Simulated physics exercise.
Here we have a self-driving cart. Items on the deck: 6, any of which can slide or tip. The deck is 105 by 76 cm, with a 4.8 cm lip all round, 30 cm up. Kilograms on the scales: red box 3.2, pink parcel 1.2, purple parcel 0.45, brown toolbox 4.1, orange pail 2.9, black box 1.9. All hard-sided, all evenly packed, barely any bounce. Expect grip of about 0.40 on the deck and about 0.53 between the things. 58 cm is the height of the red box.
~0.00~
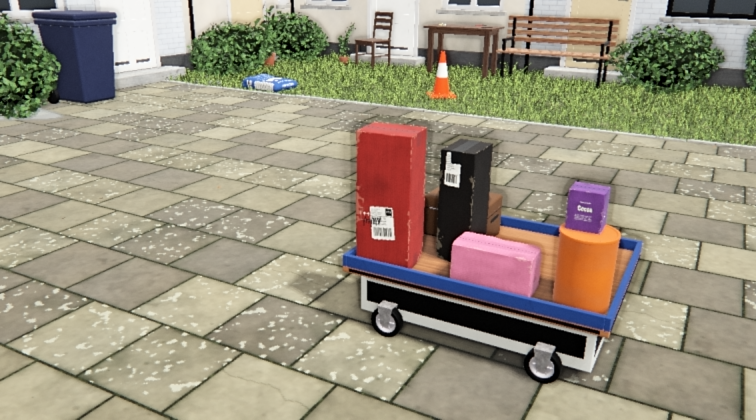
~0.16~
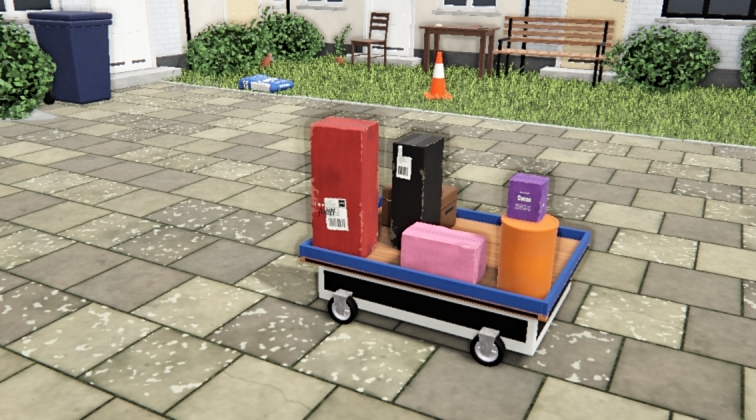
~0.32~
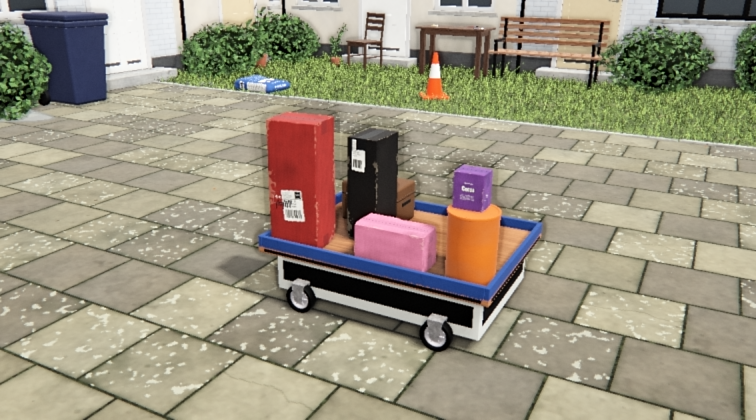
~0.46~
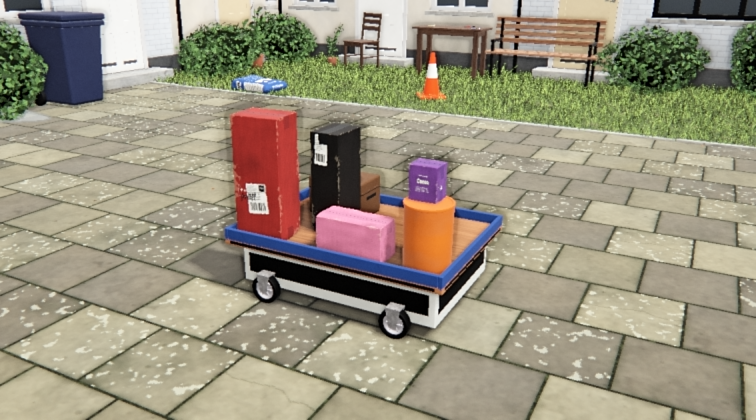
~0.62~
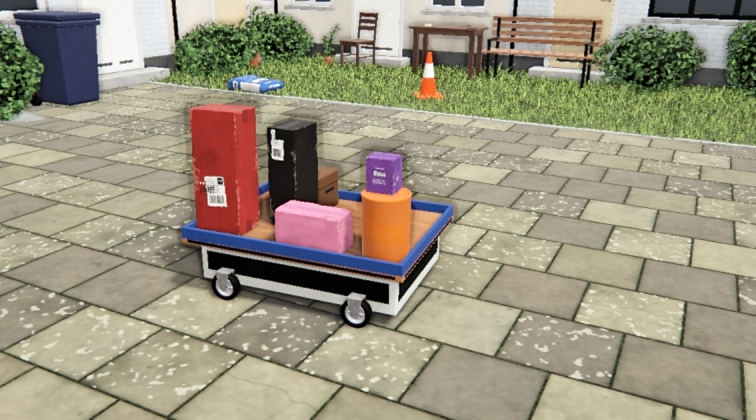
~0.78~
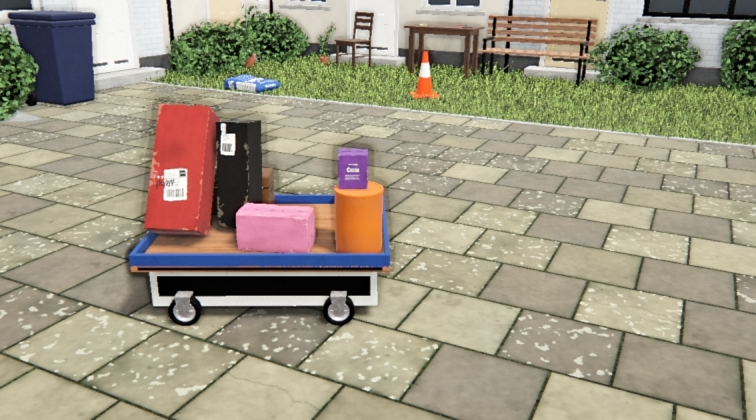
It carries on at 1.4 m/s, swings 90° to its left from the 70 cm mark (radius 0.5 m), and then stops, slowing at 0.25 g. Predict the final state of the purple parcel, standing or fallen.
Standing.
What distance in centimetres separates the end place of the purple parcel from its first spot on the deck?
About 0 cm.
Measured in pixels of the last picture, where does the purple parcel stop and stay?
Roughly (192, 215).
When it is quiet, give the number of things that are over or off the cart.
2.
Around 1.18 s, cart has run 165 cm, turned 87°; red box now off the cart; black box at 20° to upright; pink parcel shifted 9 cm.
Around 1.48 s, cart has run 202 cm, turned 90°; black box at 60° to upright; brown toolbox shifted 9 cm; pink parcel shifted 8 cm.
Finally (2.3 s), off the cart and tipped over, red box and black box; not toppled but over 10 cm from the start, brown toolbox; the other 3 still in place (within 10 cm). In the last view, purple parcel near (192, 215).
